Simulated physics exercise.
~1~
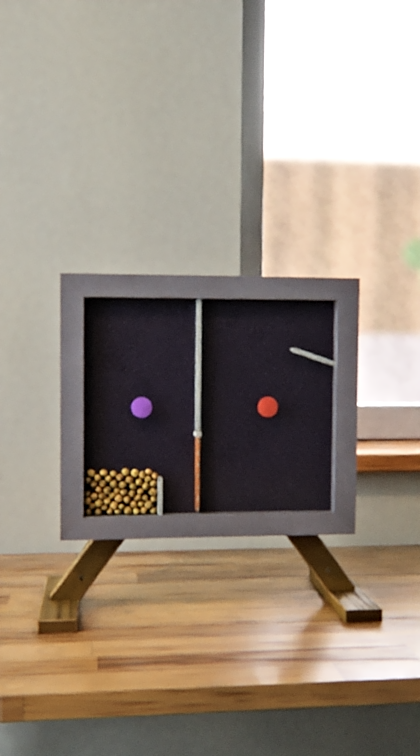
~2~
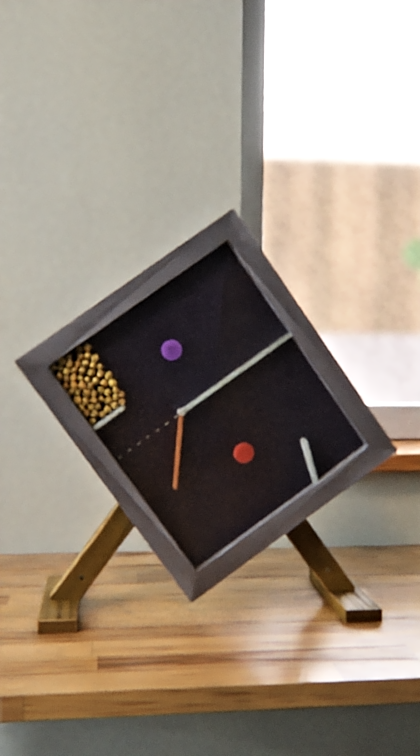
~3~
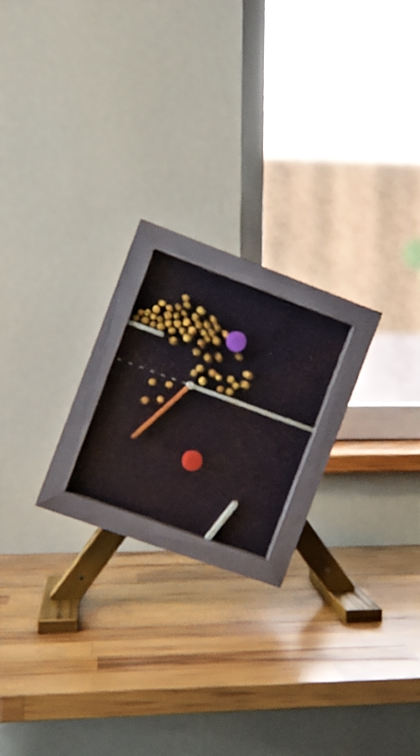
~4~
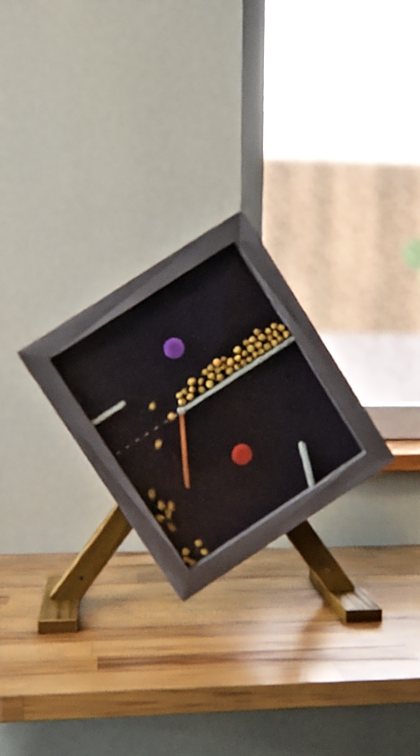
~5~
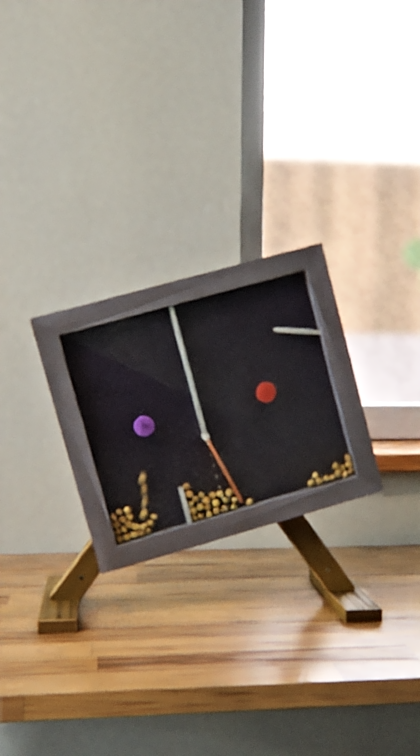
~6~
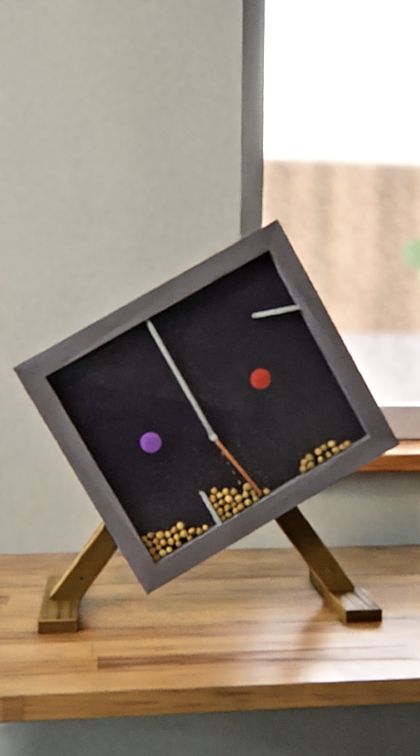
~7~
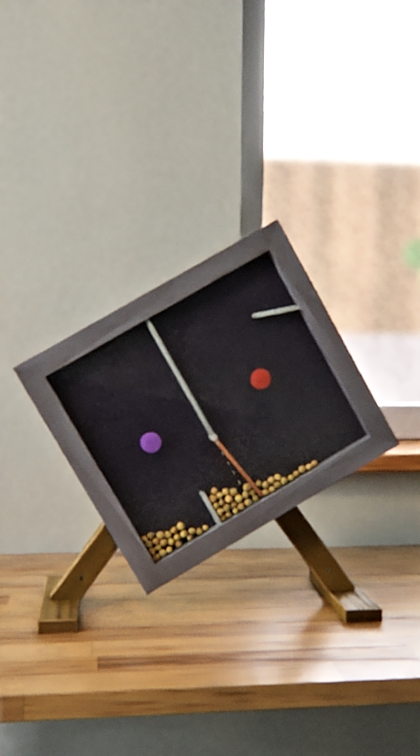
On a wooden table by a window, a dark square case rests on a wooden stand, with small golden balls piled in its lower left corner beside a short wall. The case turns clockwise until it is well past its side, and the balls spill past the purple dot, a few slipping by the hanging orange flap. It then swings back the other way, and the balls spread along the pale divider while some drop to the lower corner. Passing level, it tips anticlockwise and stops tilted. The balls settle along the bottom edge, most on the purple side, fewer on the red.
